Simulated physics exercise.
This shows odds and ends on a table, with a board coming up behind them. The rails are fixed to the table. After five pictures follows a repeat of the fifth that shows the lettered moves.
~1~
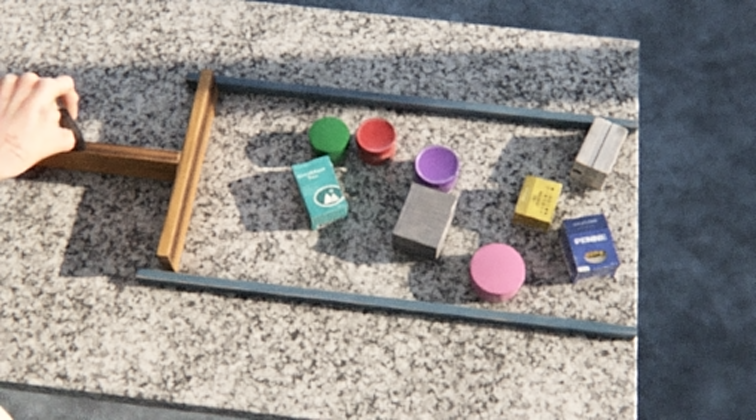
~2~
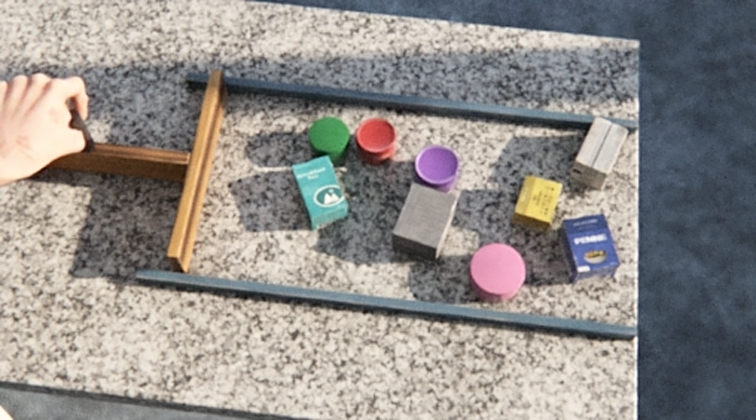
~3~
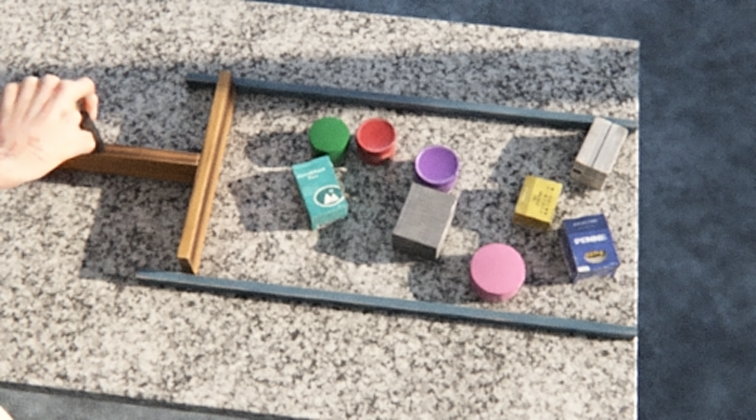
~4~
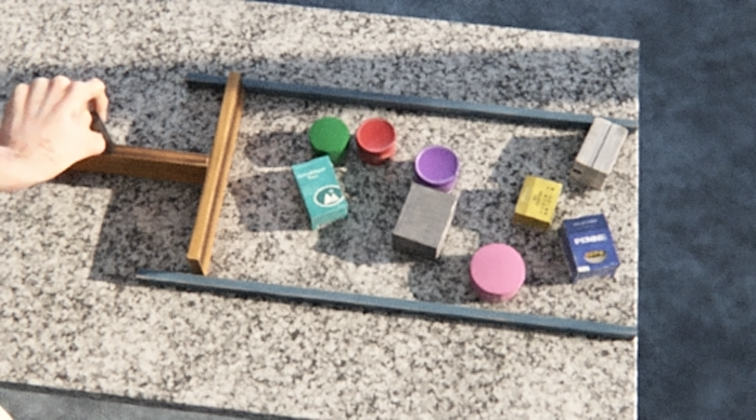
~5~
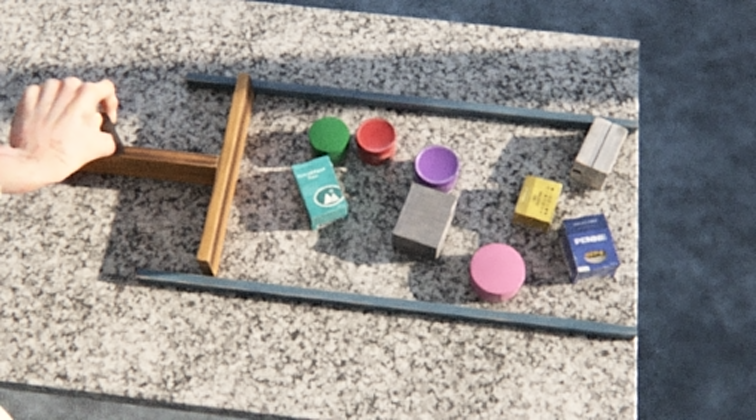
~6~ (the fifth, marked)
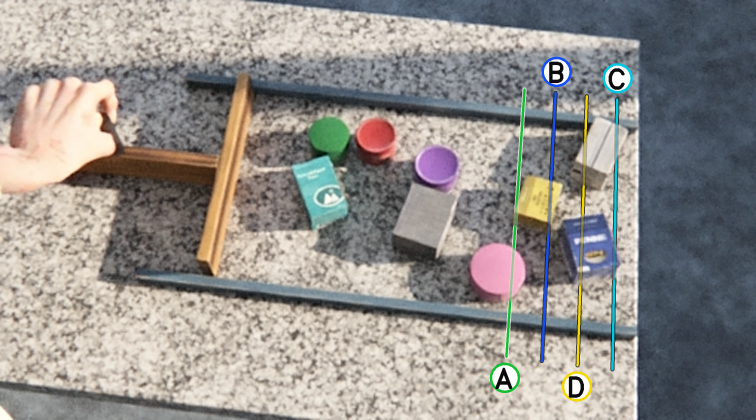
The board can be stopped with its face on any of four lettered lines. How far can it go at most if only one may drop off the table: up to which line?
Stop at A.
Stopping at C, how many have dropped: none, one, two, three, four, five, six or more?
Six or more.
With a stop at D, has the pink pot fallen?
By then, no.
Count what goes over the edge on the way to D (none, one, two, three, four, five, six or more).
In all, five.
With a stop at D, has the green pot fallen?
No.
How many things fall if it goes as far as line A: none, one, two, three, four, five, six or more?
By then, none.
On the marked copy, A at (516, 214); B at (549, 218); C at (615, 225); D at (583, 222).
Taking A. A third of the way, board (329, 173); red tub (404, 144); green pot (364, 146).
Two thirds of the way, board (435, 185); yellow packet (545, 204); pink pot (526, 288).
When it is over, board (516, 194); blue packet (629, 257); yellow packet (624, 208); none fallen.
As for the rest, B drops two; C drops eight; D drops five.
